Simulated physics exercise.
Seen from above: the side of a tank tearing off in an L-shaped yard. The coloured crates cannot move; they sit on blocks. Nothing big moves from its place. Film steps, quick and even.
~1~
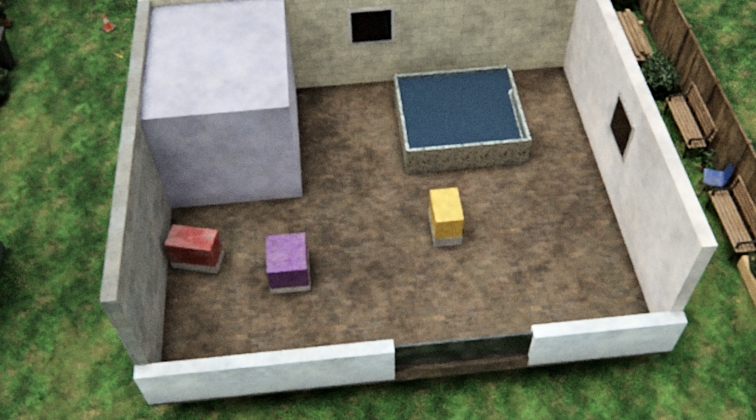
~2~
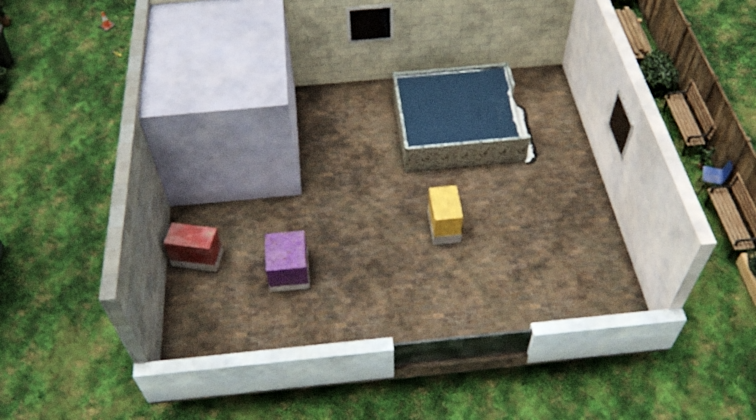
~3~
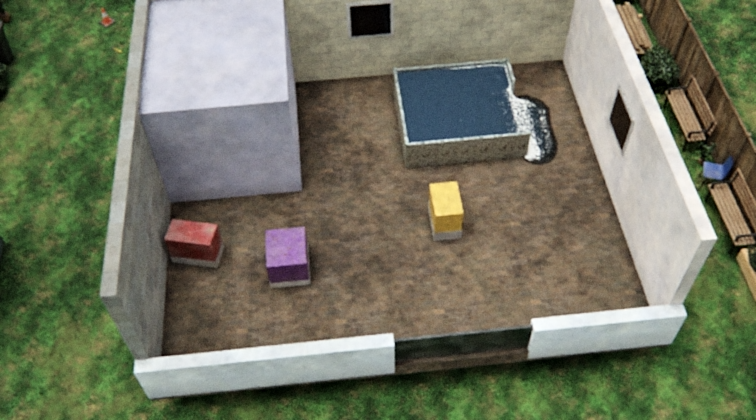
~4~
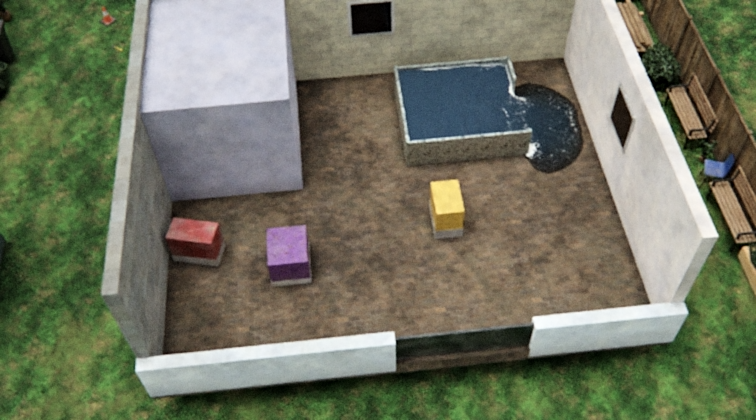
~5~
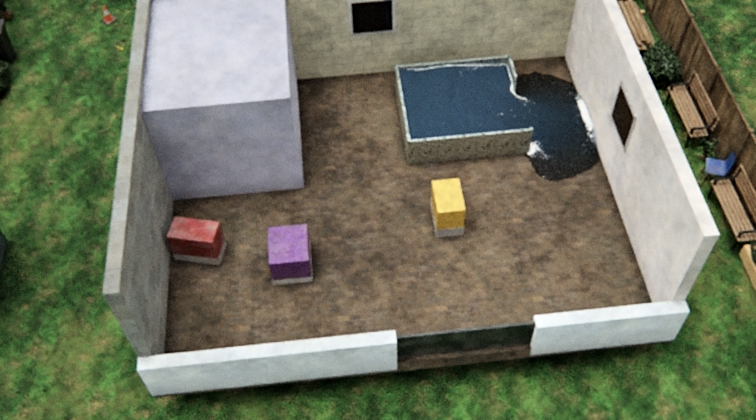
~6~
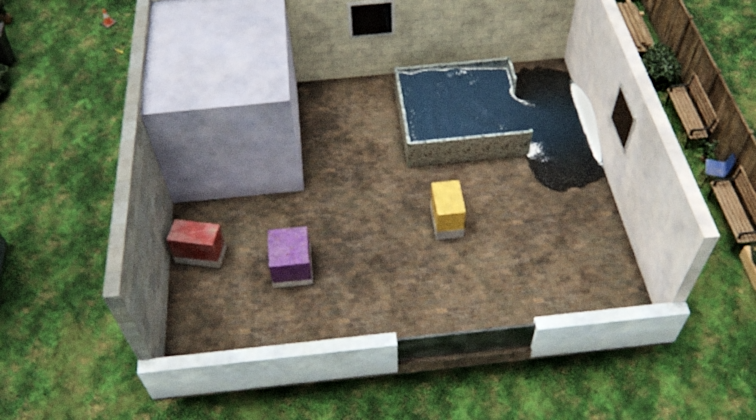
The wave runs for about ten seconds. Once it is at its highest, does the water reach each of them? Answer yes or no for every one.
Red crate: No, it stays dry; yellow crate: No, it stays dry; purple crate: No, it stays dry.
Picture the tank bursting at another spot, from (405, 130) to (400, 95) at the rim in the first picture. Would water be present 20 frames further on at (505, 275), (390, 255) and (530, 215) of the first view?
Taken in turn, that's not reached, reached, and finally not reached.
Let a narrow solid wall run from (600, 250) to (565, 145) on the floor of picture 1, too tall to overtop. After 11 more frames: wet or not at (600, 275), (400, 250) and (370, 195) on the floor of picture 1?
In turn: Covered, free of water, free of water.
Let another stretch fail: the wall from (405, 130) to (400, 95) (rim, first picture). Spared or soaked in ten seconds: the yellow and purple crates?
Result - yellow crate stays clear, purple crate gets flooded.
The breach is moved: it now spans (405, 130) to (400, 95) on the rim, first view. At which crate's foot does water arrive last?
It is the yellow-painted one.
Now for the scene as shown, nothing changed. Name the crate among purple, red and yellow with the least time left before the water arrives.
I'd go with the crate marked yellow.
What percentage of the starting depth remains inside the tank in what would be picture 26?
Estimate: Some 38 %.
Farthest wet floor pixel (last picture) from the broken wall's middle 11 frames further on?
Approximate pixel: (653, 316).
A moment on, water covers 10 % of the floor; the red crate not reached, the yellow crate not reached, the purple crate not reached.
Next, water covers 20 % of the floor; the red crate not reached, the yellow crate not reached, the purple crate not reached.
Then, water covers 40 % of the floor; the red crate not reached, the yellow crate not reached, the purple crate not reached.
Later, water covers 70 % of the floor; the red crate not reached, the yellow crate water round its plinth, the purple crate water round its plinth.
In the end, water covers 95 % of the floor; the red crate stayed above the water, the yellow crate stayed above the water, the purple crate stayed above the water.
